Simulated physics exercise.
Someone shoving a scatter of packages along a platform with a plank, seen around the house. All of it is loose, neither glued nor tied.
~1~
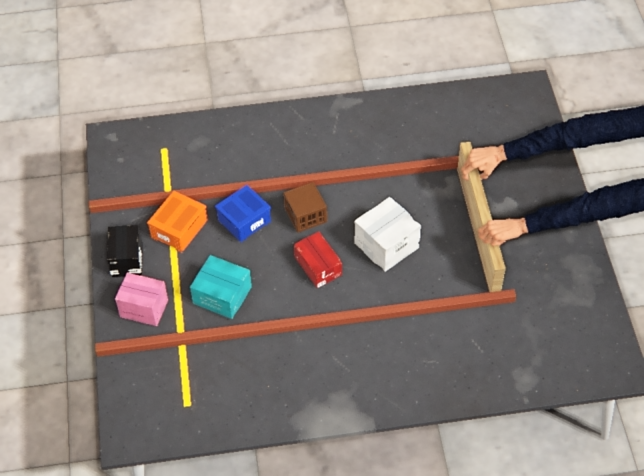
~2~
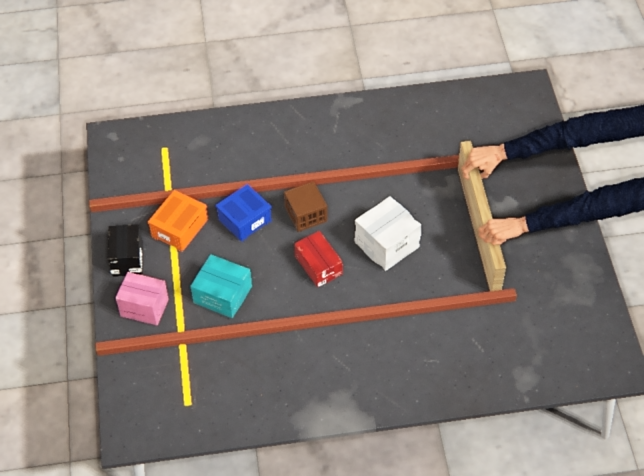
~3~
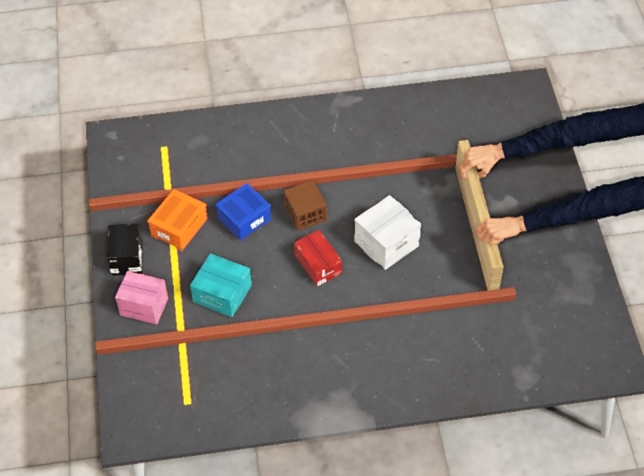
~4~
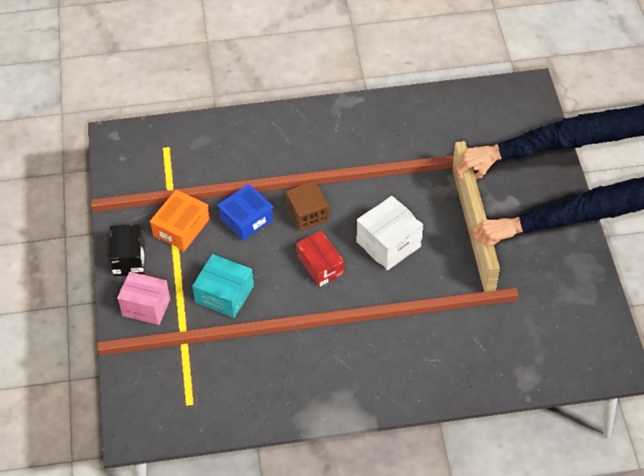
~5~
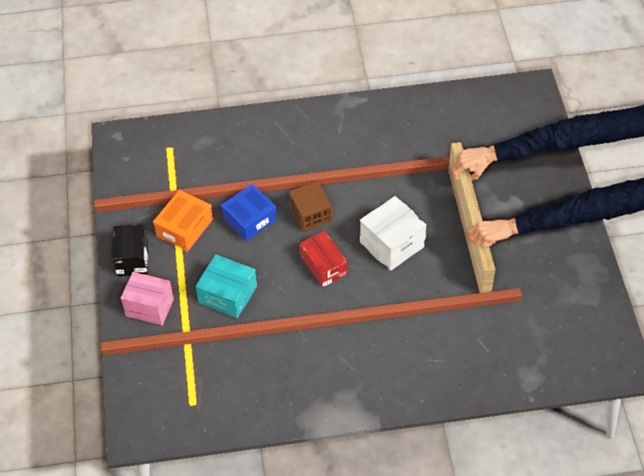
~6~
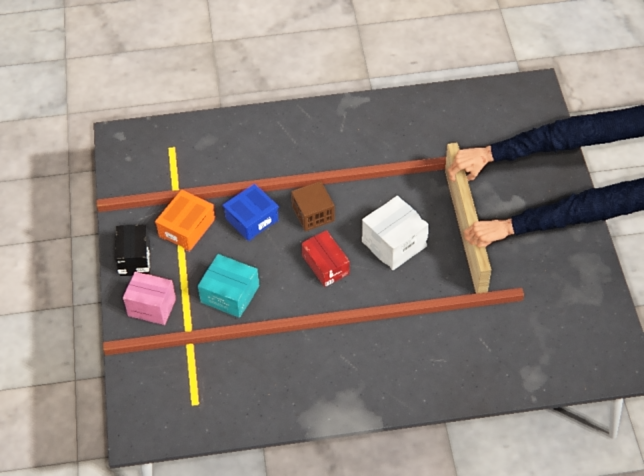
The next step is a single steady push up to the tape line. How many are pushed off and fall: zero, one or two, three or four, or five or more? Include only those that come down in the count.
Lost: One or two.
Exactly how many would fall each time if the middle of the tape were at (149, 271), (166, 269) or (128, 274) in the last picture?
First 4, then 1, then 4.
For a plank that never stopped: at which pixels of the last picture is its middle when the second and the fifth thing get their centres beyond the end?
At (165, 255) for the second, at (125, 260) for the fifth.
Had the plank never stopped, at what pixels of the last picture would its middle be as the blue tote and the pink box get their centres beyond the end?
Around (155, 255), then around (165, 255).
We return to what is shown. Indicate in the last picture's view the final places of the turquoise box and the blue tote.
Result: One at about (163, 313), the other at about (124, 217).
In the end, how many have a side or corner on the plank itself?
It adds up to 4.
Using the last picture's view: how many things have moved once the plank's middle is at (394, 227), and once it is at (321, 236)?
I make it 1 at the first spot and 4 at the other.
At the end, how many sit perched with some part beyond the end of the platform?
1 of them.
Soon after, none off yet; black parcel at rest near (133, 250); pink box at rest near (150, 298); orange tote at rest near (186, 221).
Then, none off yet; black parcel moving near (132, 251); pink box moved a little near (141, 300); orange tote moved a little near (172, 220).
At rest, the number that fall off is one or two; fallen, orange tote.
